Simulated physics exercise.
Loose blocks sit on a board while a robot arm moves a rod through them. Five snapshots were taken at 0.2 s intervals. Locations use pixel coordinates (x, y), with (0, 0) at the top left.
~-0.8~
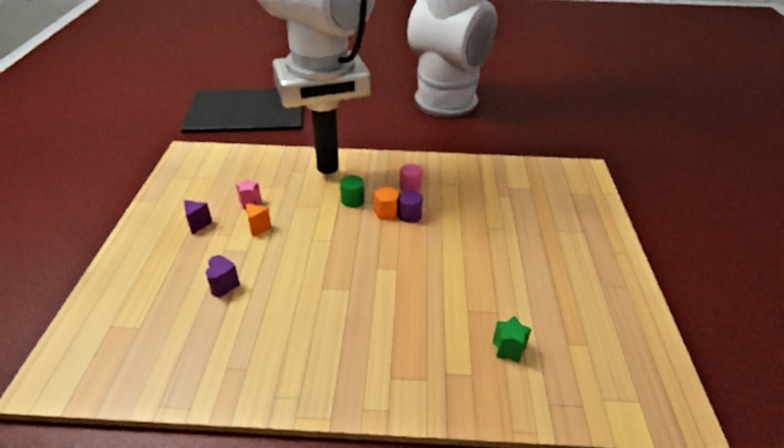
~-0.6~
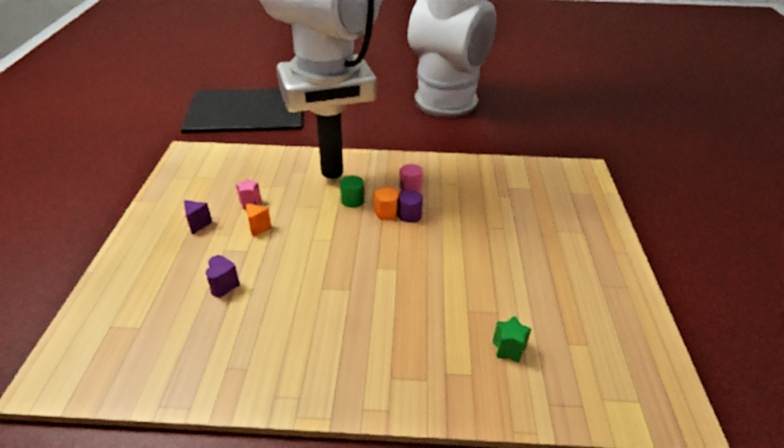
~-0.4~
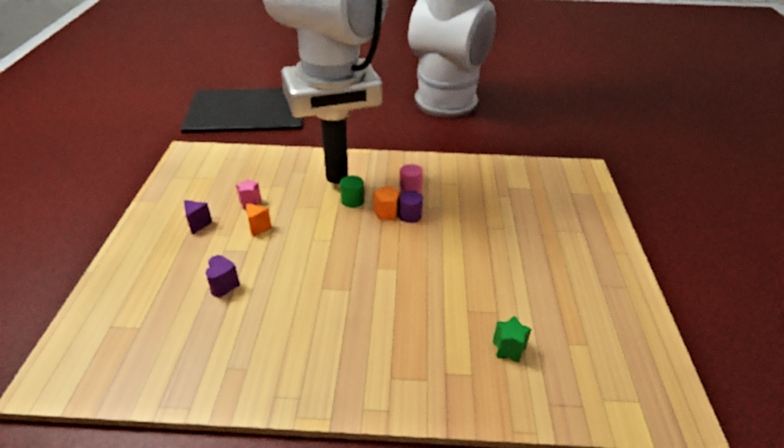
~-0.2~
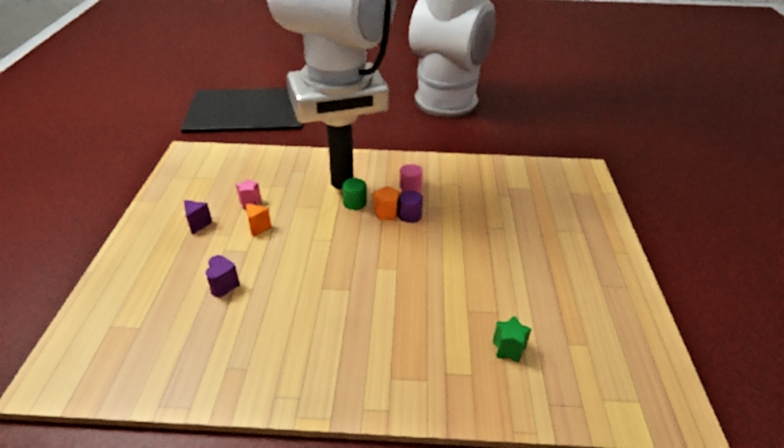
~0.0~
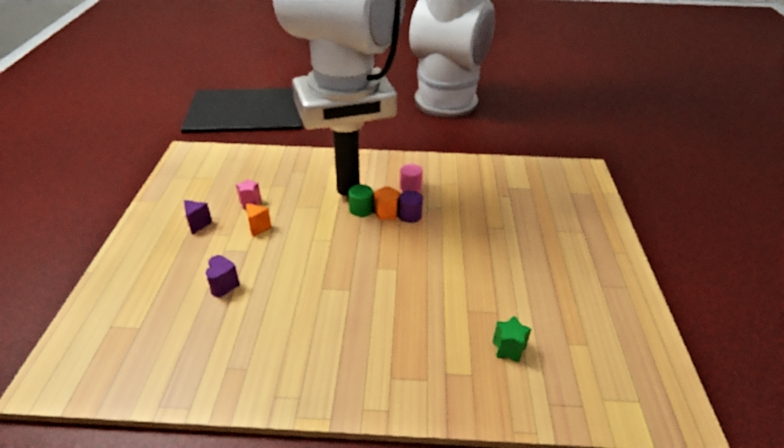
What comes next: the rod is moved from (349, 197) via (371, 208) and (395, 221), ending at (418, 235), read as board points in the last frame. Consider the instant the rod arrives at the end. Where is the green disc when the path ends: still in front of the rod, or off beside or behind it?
It slips out to the side or back.
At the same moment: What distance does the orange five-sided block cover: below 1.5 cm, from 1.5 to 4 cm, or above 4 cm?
It moves quite far, over 4 cm.
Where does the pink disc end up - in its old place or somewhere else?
It is still on its spot.
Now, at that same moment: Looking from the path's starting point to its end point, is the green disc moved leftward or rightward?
Facing from start to end, it will go to the right.
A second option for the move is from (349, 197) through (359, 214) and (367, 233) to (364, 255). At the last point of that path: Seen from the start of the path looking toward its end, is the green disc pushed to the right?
I expect not.
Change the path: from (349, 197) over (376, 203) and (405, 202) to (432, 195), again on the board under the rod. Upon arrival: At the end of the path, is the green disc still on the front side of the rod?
That would be a no.
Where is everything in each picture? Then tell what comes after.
The first picture shows rod tip (328, 168); block tops, green disc (352, 182); orange five-sided block (387, 193); purple disc (411, 197); pink disc (411, 169).
The second picture shows rod (332, 172); blocks unchanged.
The third picture shows rod (337, 177); blocks unchanged.
The fourth picture shows rod (343, 183); green disc (354, 184).
The fifth picture shows rod (348, 189); green disc (361, 190); orange five-sided block (387, 193); purple disc (411, 197); pink disc (411, 169).
On the path given first. One third of the way, rod (371, 201); green disc (369, 205); orange five-sided block (393, 201), turned 65° anticlockwise; purple disc (418, 196).
Two thirds of the way, rod (396, 214); green disc (374, 212); orange five-sided block (414, 214), turned 75° anticlockwise; purple disc (421, 196).
At the end, rod (419, 228); green disc (374, 212); orange five-sided block (440, 228), turned 80° anticlockwise; purple disc (421, 196); pink disc in place.
